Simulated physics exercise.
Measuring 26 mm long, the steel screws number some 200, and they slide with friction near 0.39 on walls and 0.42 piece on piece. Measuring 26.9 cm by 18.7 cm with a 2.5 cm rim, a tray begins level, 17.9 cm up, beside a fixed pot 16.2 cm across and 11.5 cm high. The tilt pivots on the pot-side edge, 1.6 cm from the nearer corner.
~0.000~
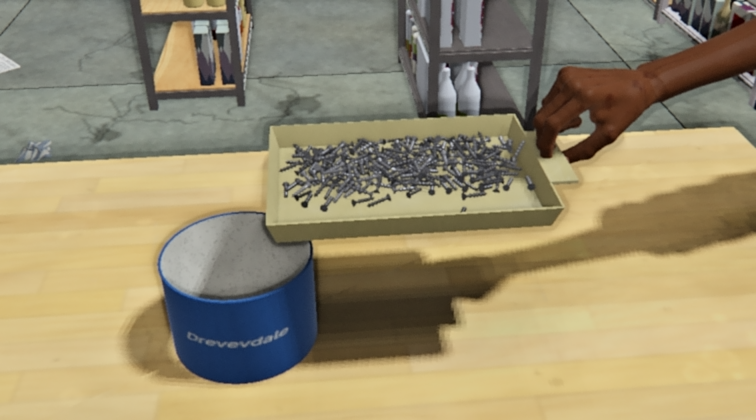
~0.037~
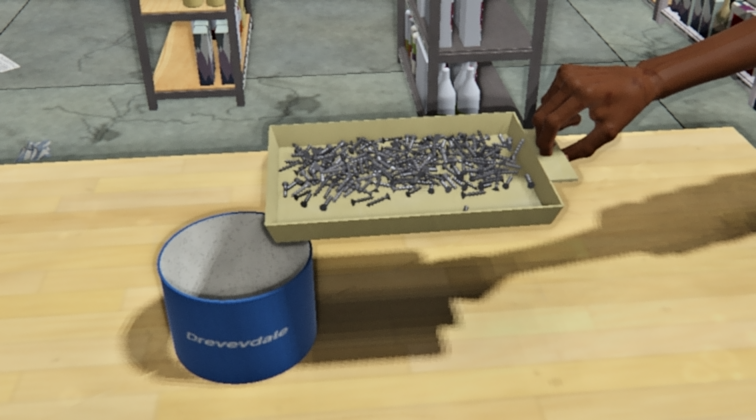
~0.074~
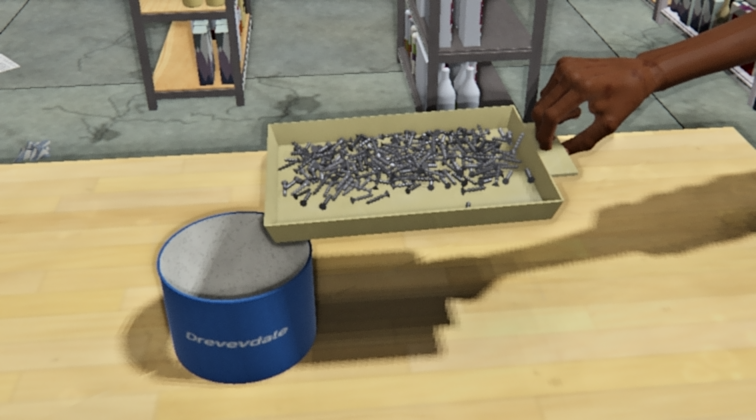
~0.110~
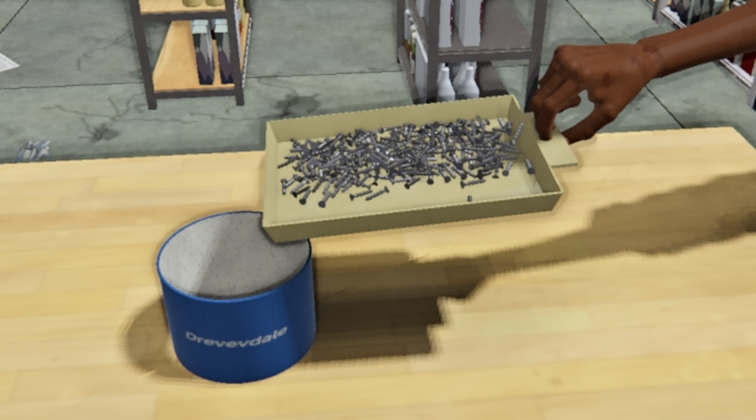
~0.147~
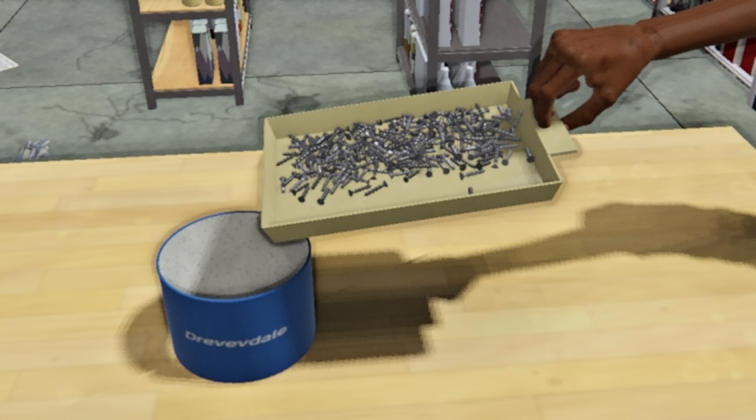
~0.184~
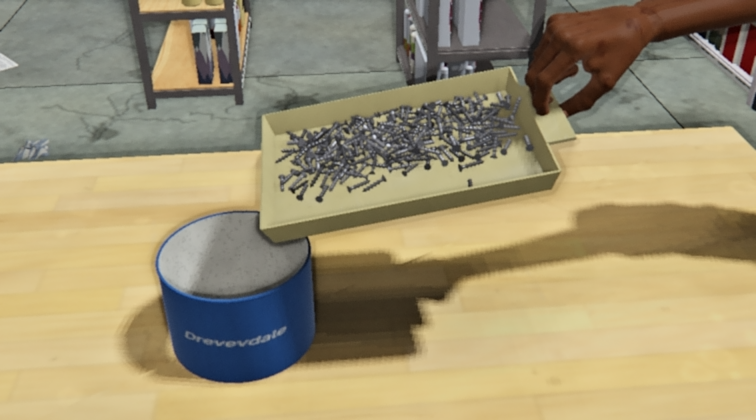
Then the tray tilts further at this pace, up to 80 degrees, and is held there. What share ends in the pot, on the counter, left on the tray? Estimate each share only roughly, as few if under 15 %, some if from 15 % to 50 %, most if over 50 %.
Roughly: Pot some, counter most, left on the tray few.
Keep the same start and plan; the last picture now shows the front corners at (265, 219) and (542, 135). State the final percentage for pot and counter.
Pot 60, counter 40.
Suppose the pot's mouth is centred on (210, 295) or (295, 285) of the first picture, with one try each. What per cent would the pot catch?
I'd say some 100 per cent for the first and some 55 per cent for the second.
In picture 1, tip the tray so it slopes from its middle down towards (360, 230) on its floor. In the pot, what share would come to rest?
0 %.
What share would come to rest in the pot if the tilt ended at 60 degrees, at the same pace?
I'd put it at close to 20 per cent.
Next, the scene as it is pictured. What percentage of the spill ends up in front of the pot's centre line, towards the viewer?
About 100 per cent.
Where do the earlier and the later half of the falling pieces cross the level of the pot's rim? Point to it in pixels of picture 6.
Around (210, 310), then (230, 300).
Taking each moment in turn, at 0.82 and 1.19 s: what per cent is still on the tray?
Close to 80 at the first time and 20 at the second.
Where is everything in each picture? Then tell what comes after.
Tray tilt 0 degrees, front corners at (275, 220) and (554, 203); middle of the pieces at (402, 166); pot at (236, 253), in the first picture.
Tray tilt 0 degrees, front corners at (274, 220) and (554, 202); middle of the pieces at (401, 165), in the second picture.
Tray tilt 2 degrees, front corners at (273, 220) and (553, 197); middle of the pieces at (401, 162), in the third picture.
Tray tilt 4 degrees, front corners at (272, 221) and (553, 189), lowest corner left front; middle of the pieces at (400, 156), in the fourth picture.
Tray tilt 8 degrees, front corners at (270, 221) and (552, 178), lowest corner left front; middle of the pieces at (399, 149), in the fifth picture.
Tray tilt 11 degrees, front corners at (269, 222) and (550, 168), lowest corner left front; middle of the pieces at (397, 142); pot at (234, 252). Its pace works out near 85 degrees a second, in the sixth picture.
Then, at 0.57 s, tilt 44 degrees; the tray holds 100 %, the pot 0 %.
After 0.82 s, tilt 66 degrees; the tray holds 80 %, the pot 0 %.
Then, at 1.19 s, tilt 80 degrees; the tray holds 20 %, the pot 25 %.
At rest (2.3 s), pot 40 %, counter 60 %, tray 0 %.
